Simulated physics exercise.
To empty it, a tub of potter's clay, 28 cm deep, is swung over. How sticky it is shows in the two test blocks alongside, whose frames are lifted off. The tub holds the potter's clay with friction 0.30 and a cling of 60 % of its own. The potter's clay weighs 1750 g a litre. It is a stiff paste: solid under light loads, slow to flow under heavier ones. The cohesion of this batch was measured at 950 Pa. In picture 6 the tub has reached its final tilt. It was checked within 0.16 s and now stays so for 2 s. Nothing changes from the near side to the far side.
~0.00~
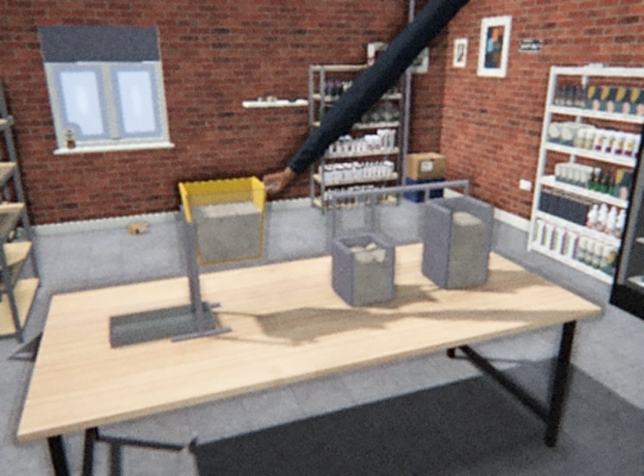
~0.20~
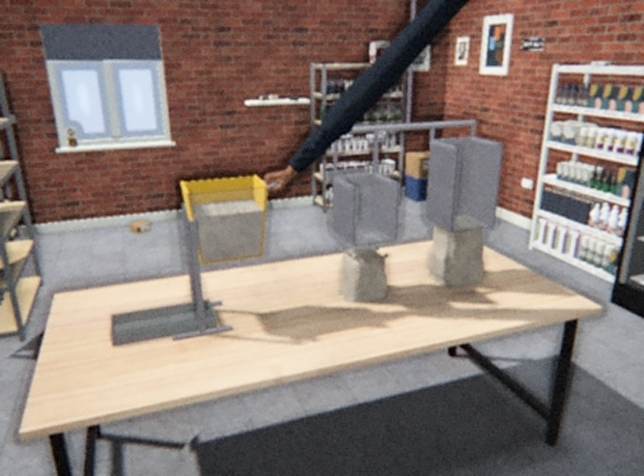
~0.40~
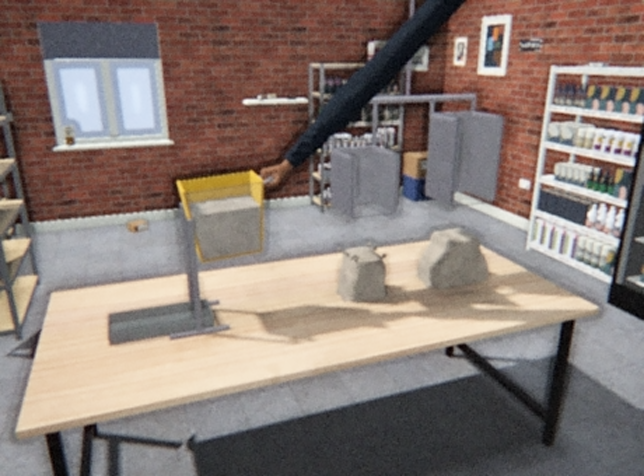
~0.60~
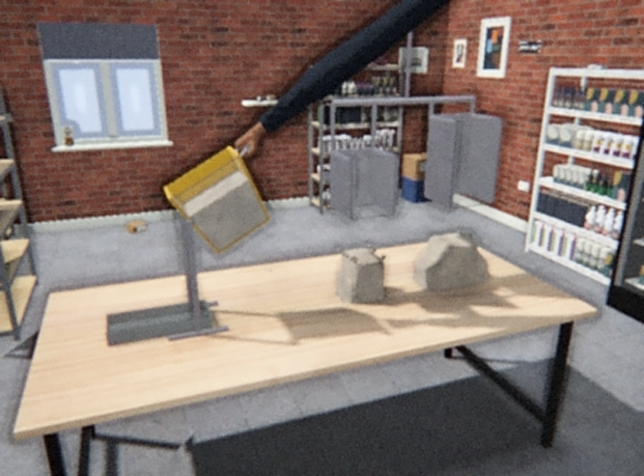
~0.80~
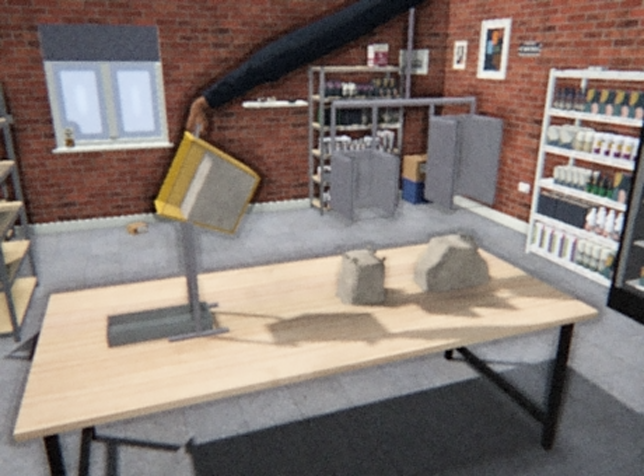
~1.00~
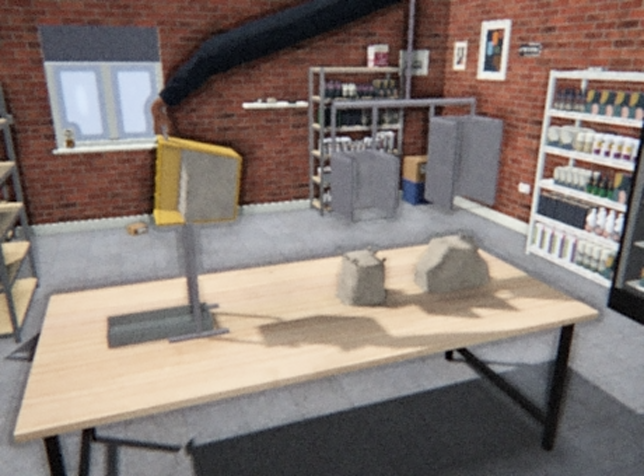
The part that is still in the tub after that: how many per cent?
Close to 100 per cent.
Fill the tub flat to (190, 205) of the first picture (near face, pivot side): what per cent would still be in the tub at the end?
In that case some 100 per cent.
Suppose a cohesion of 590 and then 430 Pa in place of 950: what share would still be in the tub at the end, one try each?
In turn about 80 %, 70 %.
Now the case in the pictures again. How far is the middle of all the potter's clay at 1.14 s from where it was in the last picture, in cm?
About 1 cm.
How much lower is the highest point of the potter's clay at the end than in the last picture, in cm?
About 3 cm.
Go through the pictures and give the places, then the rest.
Handle-side rim at (264, 188), tilt 0 degrees; crest of the potter's clay at (213, 217); block heights 21 cm, 33 cm (left to right), in the first frame.
Handle-side rim at (265, 186), tilt 0 degrees; crest of the potter's clay at (214, 215); block heights 21 cm, 30 cm (left to right), in the second frame.
Handle-side rim at (261, 182), tilt 3 degrees; crest of the potter's clay at (257, 206); block heights 21 cm, 24 cm (left to right), in the third frame.
Handle-side rim at (237, 156), tilt 29 degrees; crest of the potter's clay at (246, 181); block heights 21 cm, 22 cm (left to right), in the fourth frame.
Handle-side rim at (192, 141), tilt 62 degrees; crest of the potter's clay at (216, 157); block heights 21 cm, 22 cm (left to right), in the fifth frame.
Handle-side rim at (162, 145), tilt 82 degrees; crest of the potter's clay at (189, 154); block heights 21 cm, 22 cm (left to right), in the sixth frame.
After 1.14 s, the tub is at 82 degrees and holds 100 %.
After 1.31 s, the tub is at 82 degrees and holds 100 %.
After 1.48 s, the tub is at 82 degrees and holds 100 %.
After 1.65 s, the tub is at 82 degrees and holds 100 %.
After 3.00 s, the tub is at 82 degrees and holds 100 %.
